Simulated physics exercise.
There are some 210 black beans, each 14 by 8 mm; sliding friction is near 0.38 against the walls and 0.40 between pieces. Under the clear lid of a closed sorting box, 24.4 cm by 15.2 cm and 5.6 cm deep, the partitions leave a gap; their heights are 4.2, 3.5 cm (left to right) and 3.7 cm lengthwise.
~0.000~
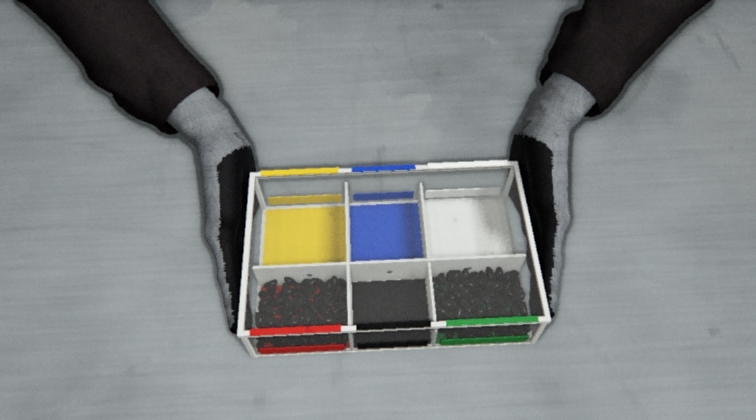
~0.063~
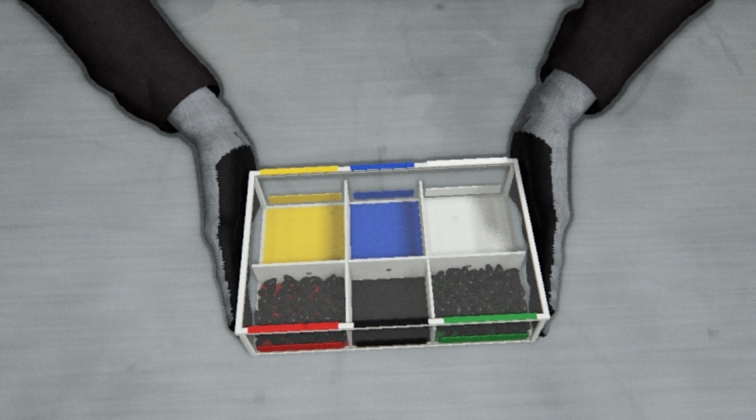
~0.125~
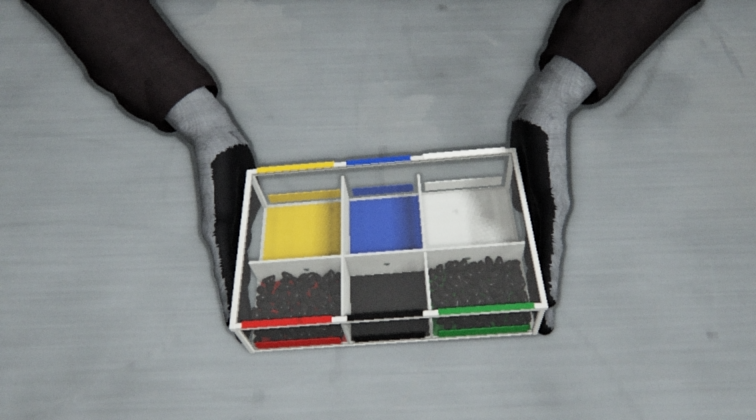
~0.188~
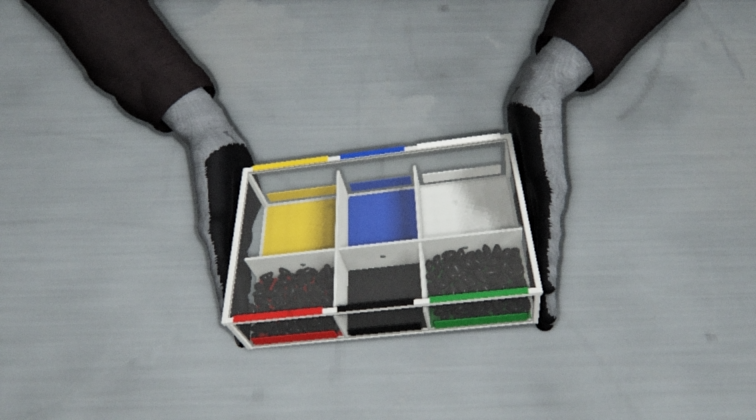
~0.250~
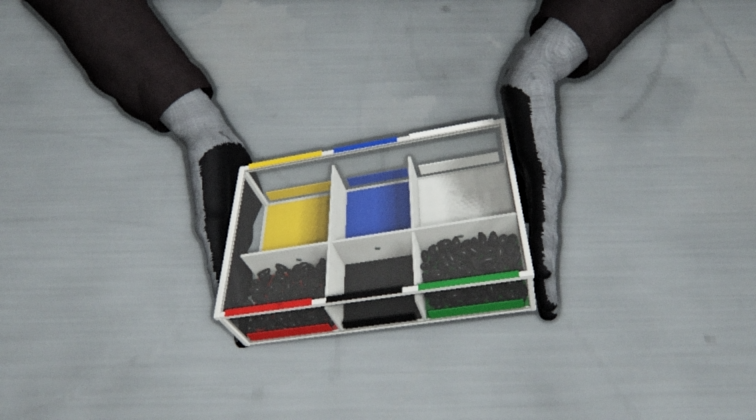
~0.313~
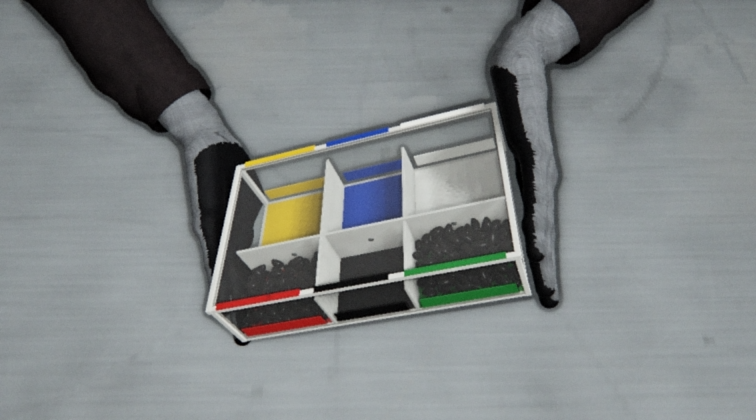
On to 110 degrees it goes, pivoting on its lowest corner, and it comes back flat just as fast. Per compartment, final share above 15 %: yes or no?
Red yes; blue no; green no; yellow yes; white no; black no.
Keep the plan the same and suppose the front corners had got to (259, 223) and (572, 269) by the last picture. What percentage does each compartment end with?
Each compartment ends with, in per cent, red 30, blue 5, green 35, yellow 5, white 30 and black 0.
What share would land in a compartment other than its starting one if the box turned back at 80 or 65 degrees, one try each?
30 % and 10 %.
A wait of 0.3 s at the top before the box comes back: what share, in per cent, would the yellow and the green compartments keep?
Then yellow keeps 55% and green keeps 0%.
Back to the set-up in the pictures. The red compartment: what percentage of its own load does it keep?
Close to 80 in a hundred.
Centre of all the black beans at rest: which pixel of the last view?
Around (287, 268).
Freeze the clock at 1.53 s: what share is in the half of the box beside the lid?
I'd put it at some 60 percent.
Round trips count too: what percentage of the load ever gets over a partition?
Roughly 55 in a hundred.
Then, at 1.53 s, tilt 110 degrees; red 45 %, blue 5 %, green 20 %, yellow 20 %, black 10 %.
After 2.34 s, tilt 49 degrees; red 45 %, blue 5 %, green 5 %, yellow 50 %, black 5 %.
After 3.17 s, tilt 0 degrees; red 40 %, blue 5 %, green 5 %, yellow 50 %.
In the end, at 3.7 s, red 40 %, blue 5 %, green 5 %, yellow 50 %, white 0 %, black 0 %.
